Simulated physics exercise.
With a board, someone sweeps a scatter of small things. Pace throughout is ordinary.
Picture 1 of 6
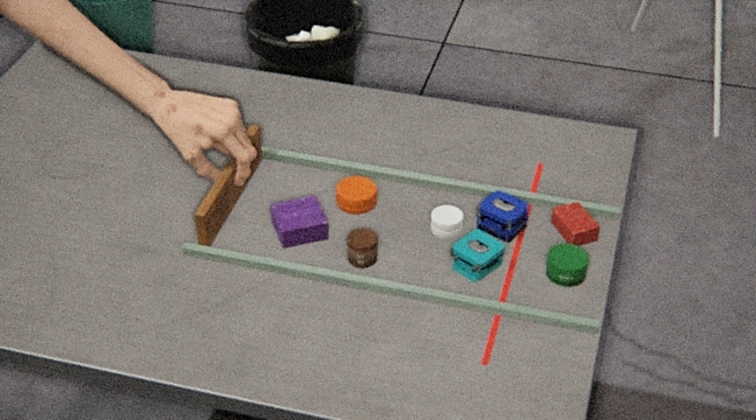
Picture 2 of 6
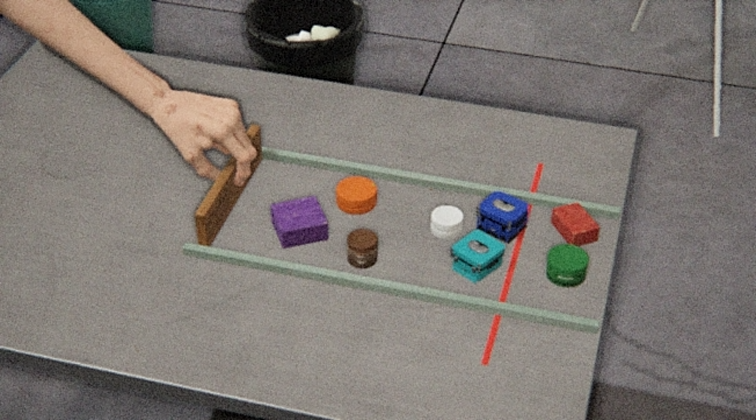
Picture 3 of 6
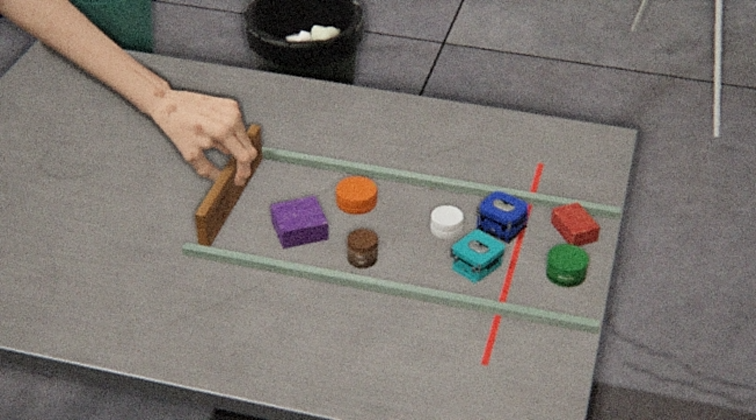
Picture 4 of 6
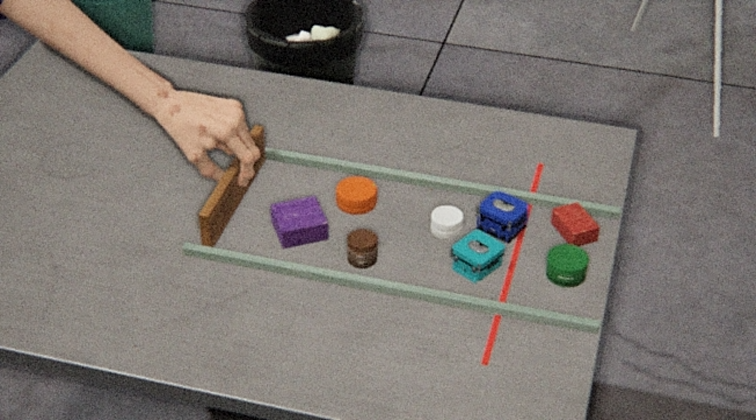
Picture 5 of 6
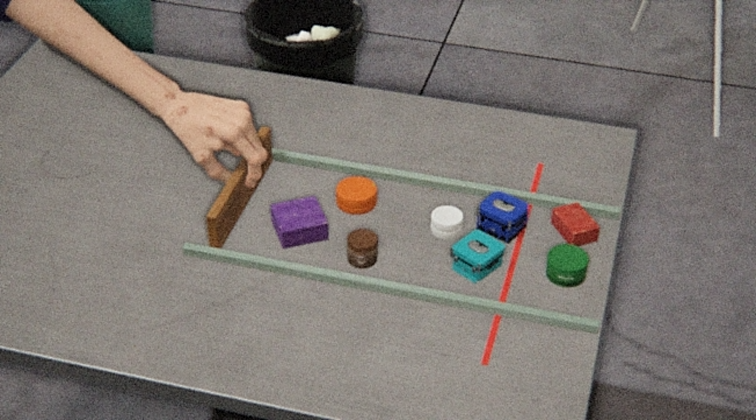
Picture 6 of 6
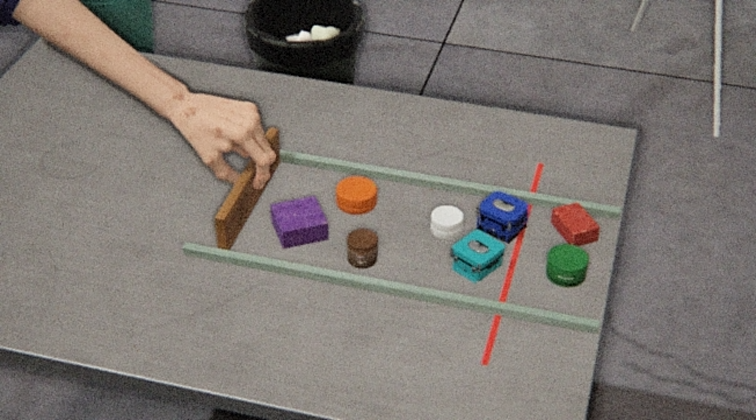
A hand held a wooden board upright on a gray table and slid it slightly to the right between two pale green strips, while the scattered colorful lids, tubs and blocks stayed put.
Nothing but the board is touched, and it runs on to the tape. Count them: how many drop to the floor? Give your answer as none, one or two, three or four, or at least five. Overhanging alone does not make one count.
The count is one or two.
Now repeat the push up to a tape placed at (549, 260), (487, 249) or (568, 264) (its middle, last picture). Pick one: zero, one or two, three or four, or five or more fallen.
Taking the tapes one after another, the count is 3 or 4, then none at all, then three or four.
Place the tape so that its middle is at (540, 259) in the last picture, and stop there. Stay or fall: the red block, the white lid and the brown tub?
Red block drops, white lid remains, brown tub remains.
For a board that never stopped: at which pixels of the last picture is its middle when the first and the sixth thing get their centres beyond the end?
Around (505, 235); afterwards around (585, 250).
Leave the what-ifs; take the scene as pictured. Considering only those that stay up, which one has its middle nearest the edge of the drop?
Result - the red block.
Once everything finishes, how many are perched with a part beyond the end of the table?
So the number is 1.
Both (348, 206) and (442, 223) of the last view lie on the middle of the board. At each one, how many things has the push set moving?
At that stage 3; at the next, 6.
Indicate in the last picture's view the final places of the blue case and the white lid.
First at (586, 223); second at (559, 248).
Early on, none off yet; green tub at rest near (567, 266); red block at rest near (575, 225); blue case at rest near (503, 217).
Finally, the number that fall off is one or two; lost, green tub.
